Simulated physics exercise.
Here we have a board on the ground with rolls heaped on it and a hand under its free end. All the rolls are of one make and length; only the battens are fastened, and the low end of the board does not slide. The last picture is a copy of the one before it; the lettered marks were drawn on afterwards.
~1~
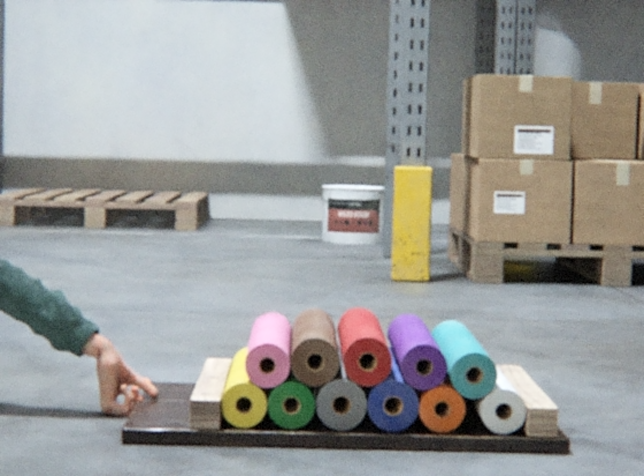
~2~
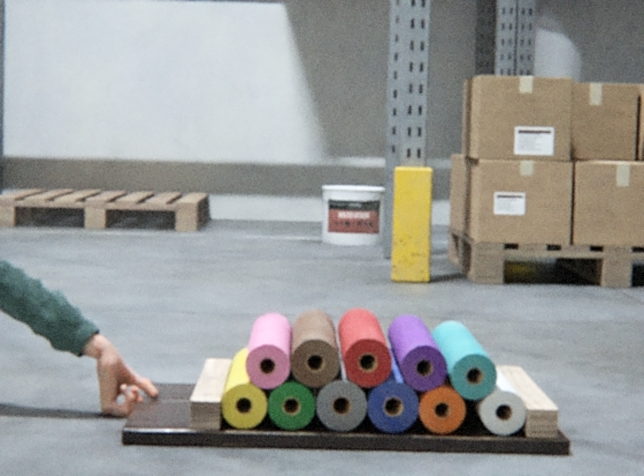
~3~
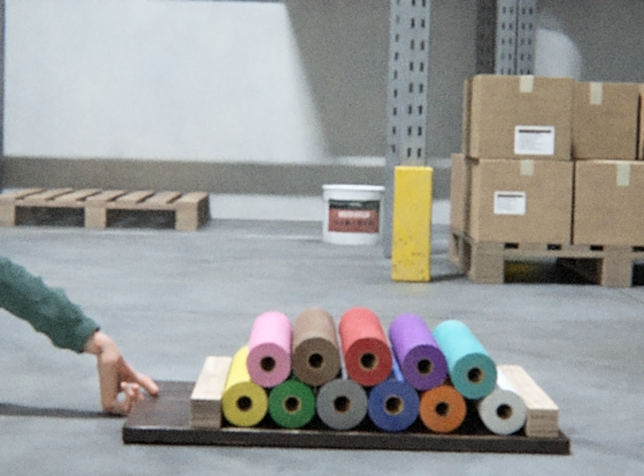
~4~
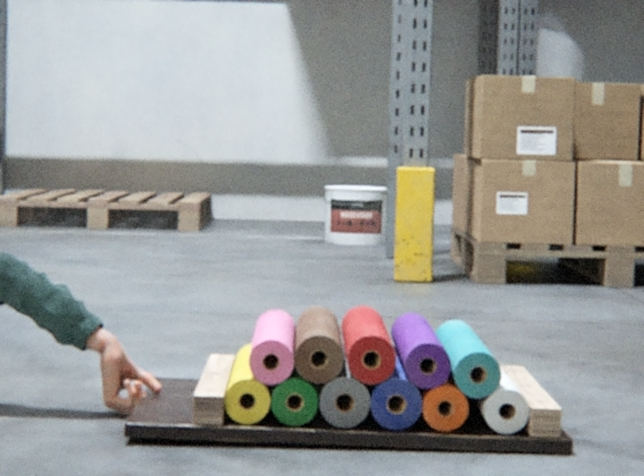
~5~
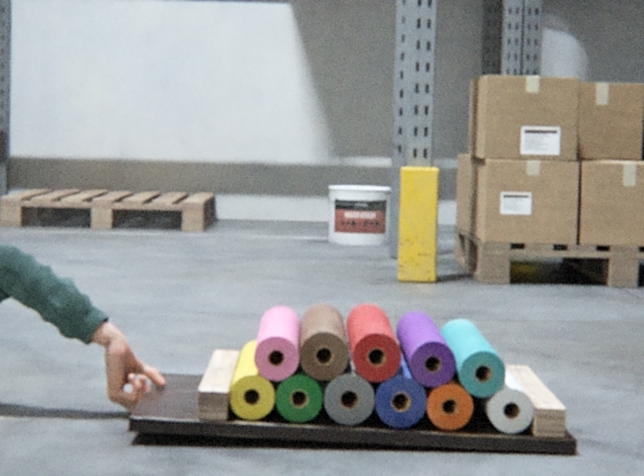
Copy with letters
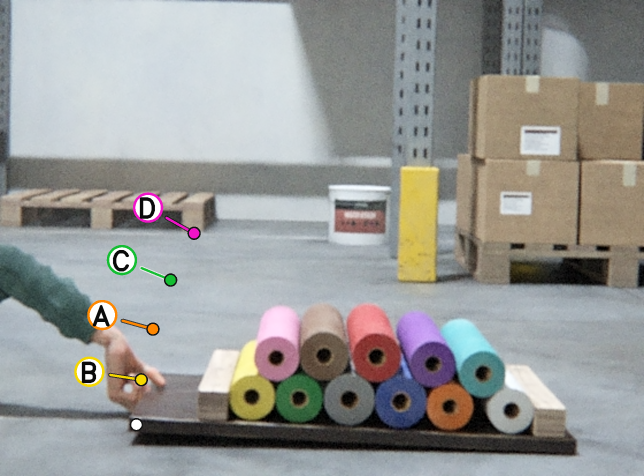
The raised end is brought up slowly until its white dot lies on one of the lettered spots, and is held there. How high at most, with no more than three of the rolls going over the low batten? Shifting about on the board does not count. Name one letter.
It can be raised to D.
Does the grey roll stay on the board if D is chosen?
Yes.
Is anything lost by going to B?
At B: No.
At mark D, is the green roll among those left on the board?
The green roll: Yes.
On the copy, A at (153, 329); B at (141, 380); C at (171, 280); D at (194, 233); the white dot at (137, 425).
On D. First, board at 16°.
Then, board at 28°.
Finally, board at 28°, two over the low batten (turquoise, purple).
By contrast, A none over the low batten; B none over the low batten; C one over the low batten (turquoise).
